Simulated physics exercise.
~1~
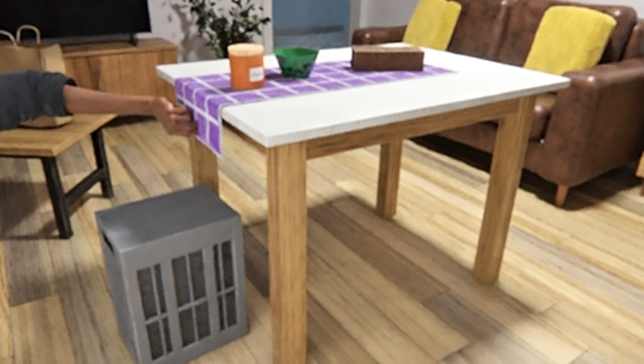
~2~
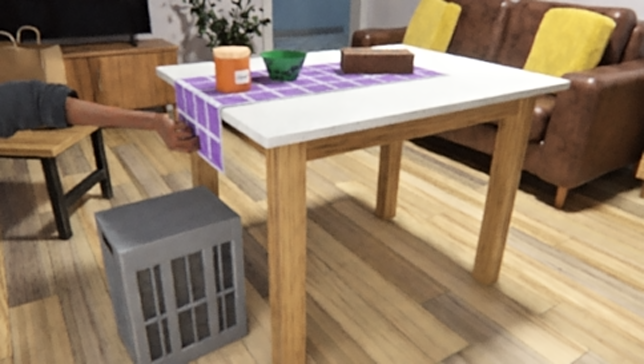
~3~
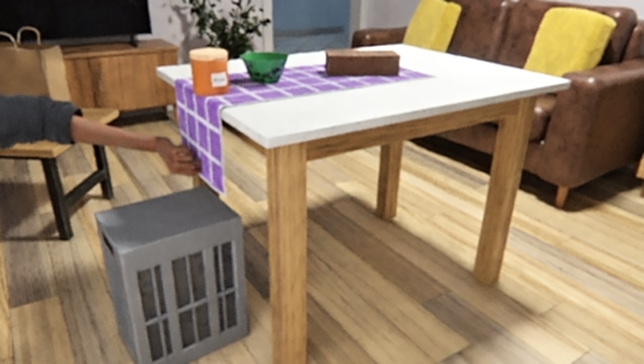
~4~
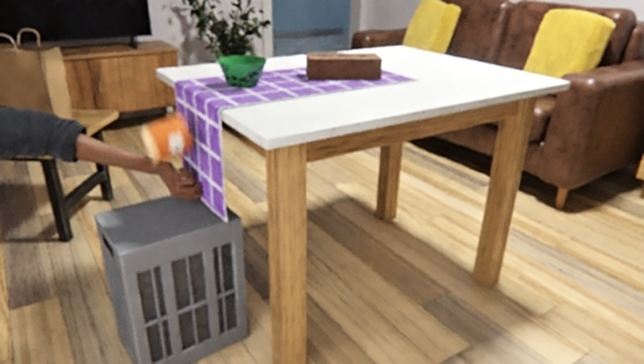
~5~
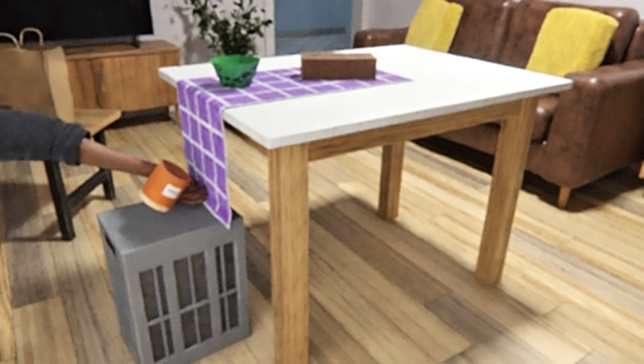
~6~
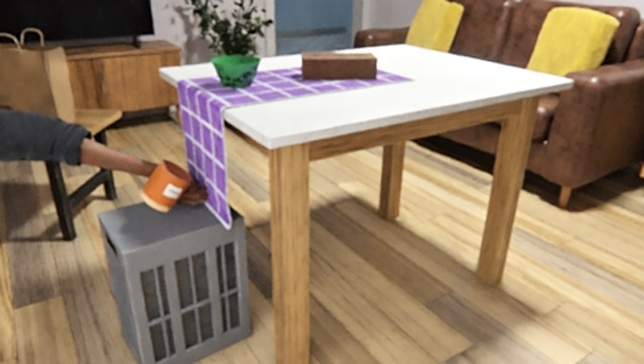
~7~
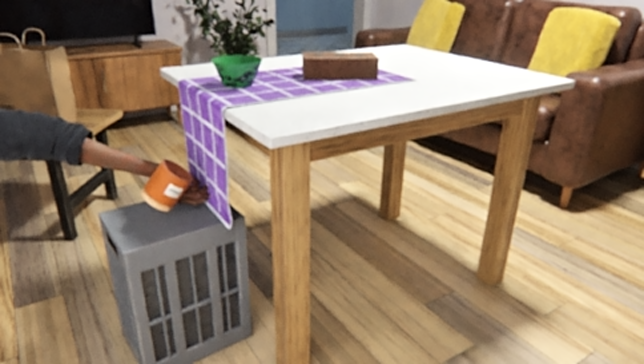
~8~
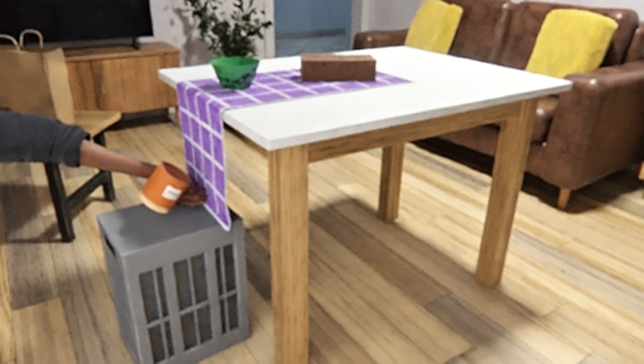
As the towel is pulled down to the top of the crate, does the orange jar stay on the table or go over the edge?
The orange jar goes over the edge of the table and ends up tilted at the top of the grey crate, while the green bowl stays on the table.
